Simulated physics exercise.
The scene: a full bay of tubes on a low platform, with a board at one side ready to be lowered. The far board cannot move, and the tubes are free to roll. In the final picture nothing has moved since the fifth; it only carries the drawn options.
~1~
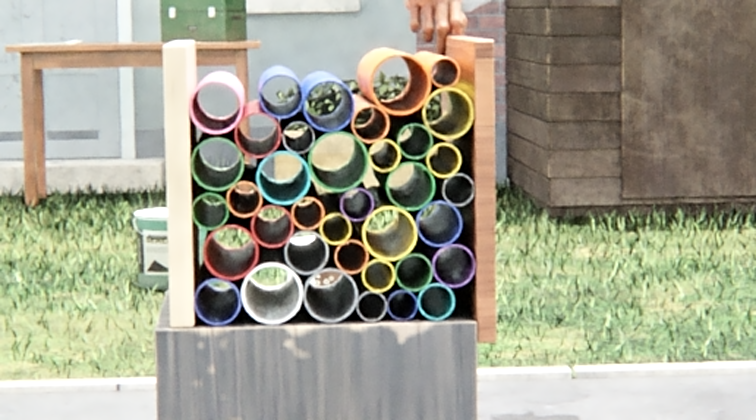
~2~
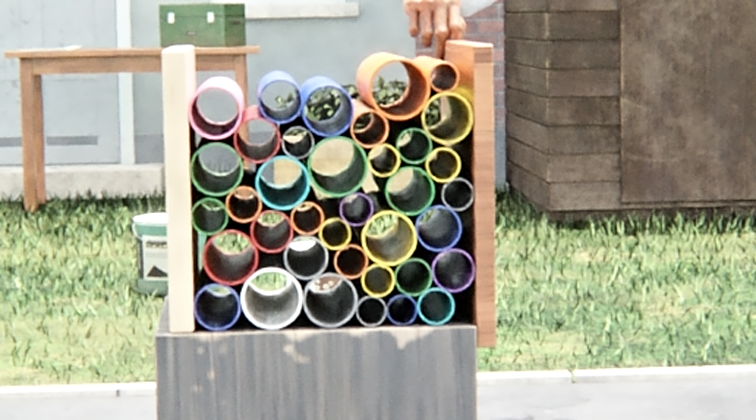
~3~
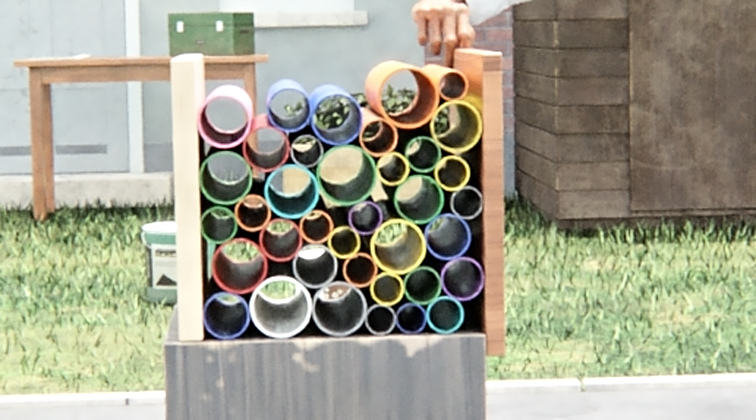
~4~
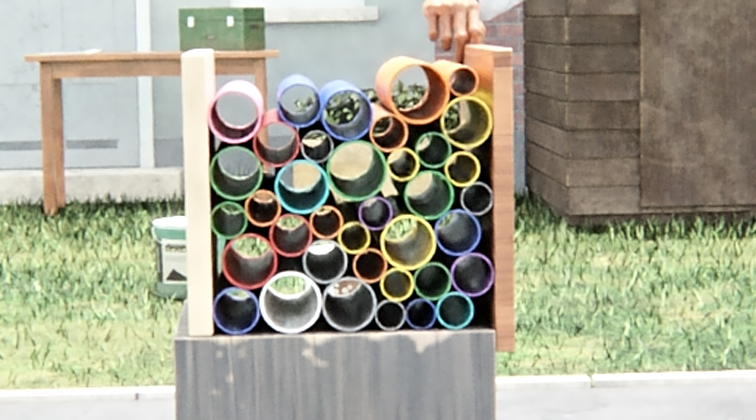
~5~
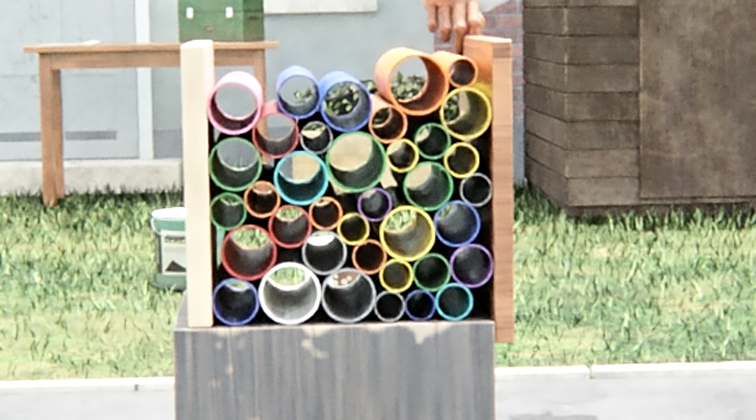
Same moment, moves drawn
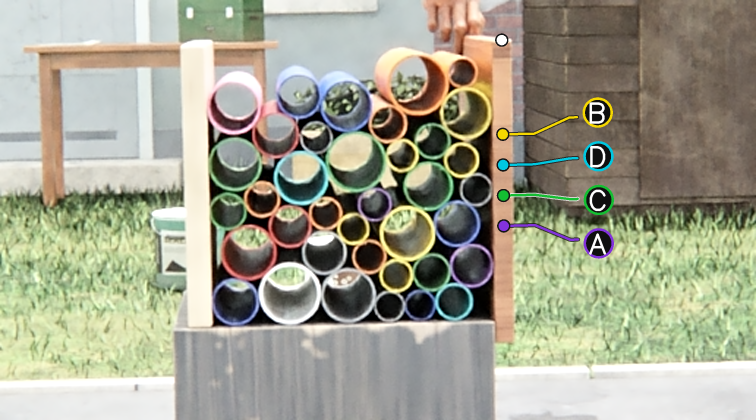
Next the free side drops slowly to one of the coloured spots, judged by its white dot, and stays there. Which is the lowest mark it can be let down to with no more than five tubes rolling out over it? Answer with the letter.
It can be let down to C.
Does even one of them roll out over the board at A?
Yes.
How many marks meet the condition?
Three of the four.
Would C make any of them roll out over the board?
Yes.
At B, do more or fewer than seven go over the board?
It loses fewer than seven.
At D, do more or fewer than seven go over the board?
Fewer than seven.
On the marked copy, A at (504, 226); B at (503, 134); C at (504, 195); D at (503, 165); the white dot at (502, 40).
Following C. Soon after the start, top of the board (492, 111).
Later, top of the board (493, 192).
In the end, top of the board (493, 195), two out over the board.
As for the rest, A six out over the board; B one out over the board; D two out over the board.
